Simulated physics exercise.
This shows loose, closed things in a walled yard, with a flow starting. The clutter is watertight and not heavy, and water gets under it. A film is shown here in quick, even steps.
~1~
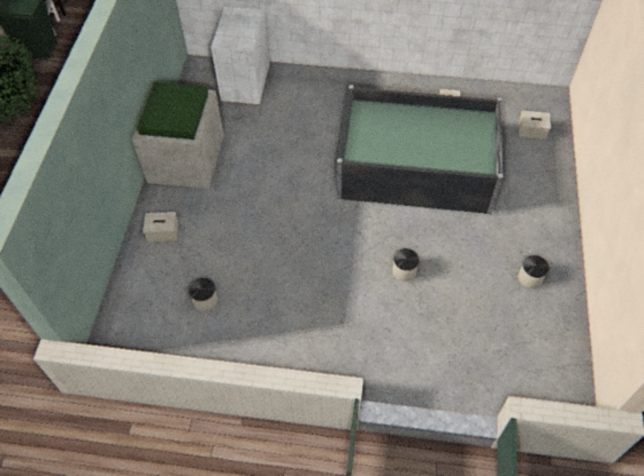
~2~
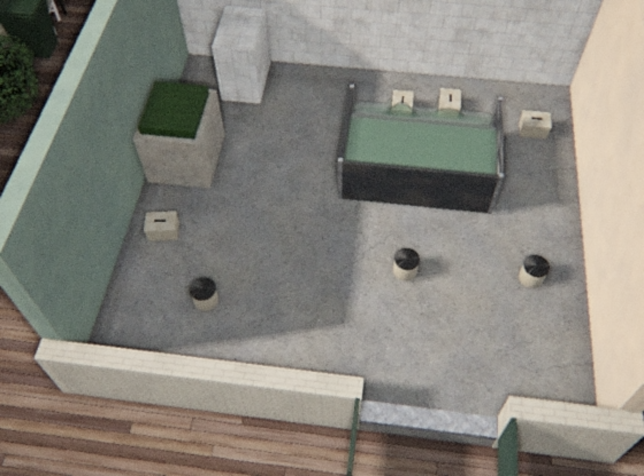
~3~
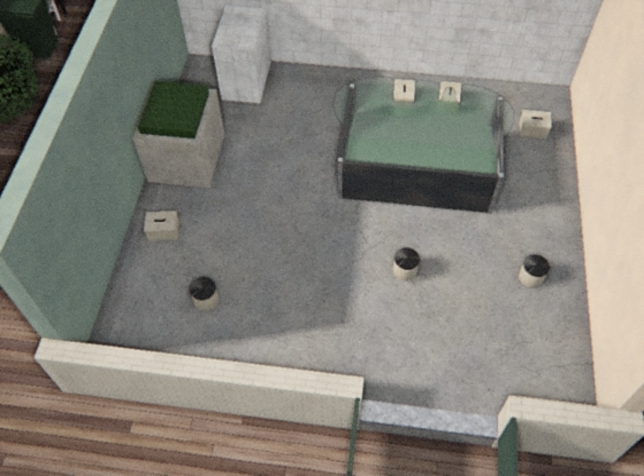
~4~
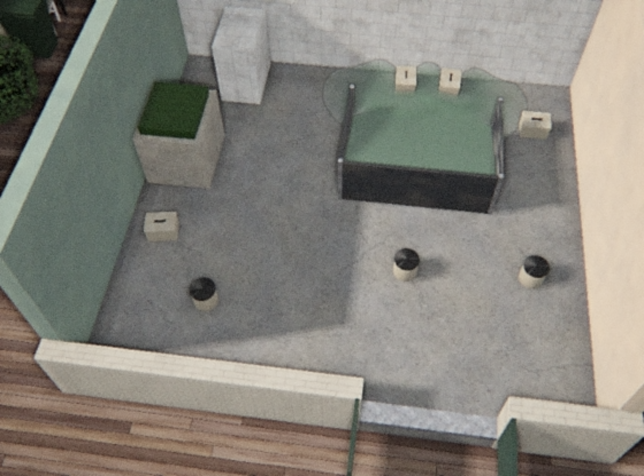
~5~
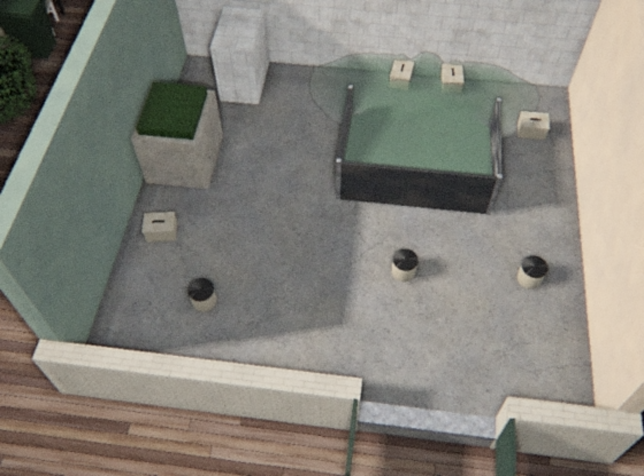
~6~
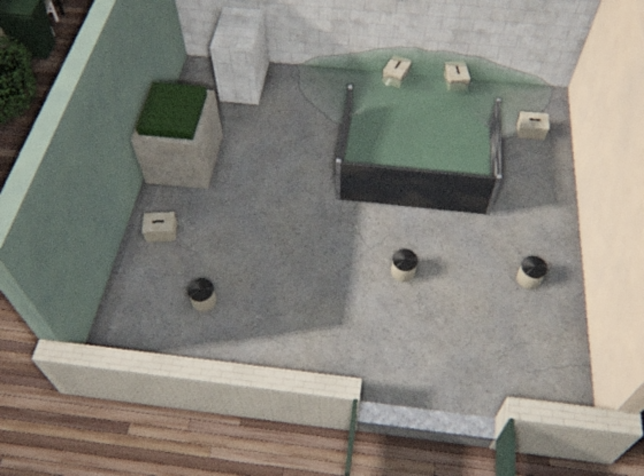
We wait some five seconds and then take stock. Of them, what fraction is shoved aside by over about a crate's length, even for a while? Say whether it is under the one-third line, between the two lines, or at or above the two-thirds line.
It is at or above the two-thirds line.
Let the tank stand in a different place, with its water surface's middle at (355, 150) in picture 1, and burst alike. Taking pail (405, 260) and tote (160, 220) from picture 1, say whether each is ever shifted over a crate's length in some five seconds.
First one: Stayed short; second one: Stayed short.
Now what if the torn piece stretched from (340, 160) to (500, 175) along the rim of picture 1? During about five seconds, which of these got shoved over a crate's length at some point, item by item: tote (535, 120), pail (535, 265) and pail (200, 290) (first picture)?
One after another: Never gets that far, then goes the distance, then goes the distance.
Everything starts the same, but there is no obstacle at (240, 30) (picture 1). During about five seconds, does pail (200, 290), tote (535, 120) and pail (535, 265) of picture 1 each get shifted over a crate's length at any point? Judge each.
Fell short, went the distance and went the distance.
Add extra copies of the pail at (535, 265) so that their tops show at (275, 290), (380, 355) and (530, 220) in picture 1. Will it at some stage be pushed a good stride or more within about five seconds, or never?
In sequence: Pushed clear, doesn't go far, pushed clear.
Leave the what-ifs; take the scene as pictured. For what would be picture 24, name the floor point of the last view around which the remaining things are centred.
The remaining things centre around (349, 287).
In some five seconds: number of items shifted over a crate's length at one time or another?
Count: 5.
A moment on, 1 of 7 are well off their spots; 2 afloat.
Next, 3 of 7 are well off their spots; 1 afloat.
Later, 5 of 7 are well off their spots; 0 afloat.
In the end, 4 of 7 are well off their spots, and 5 have been at some point; 1 afloat.
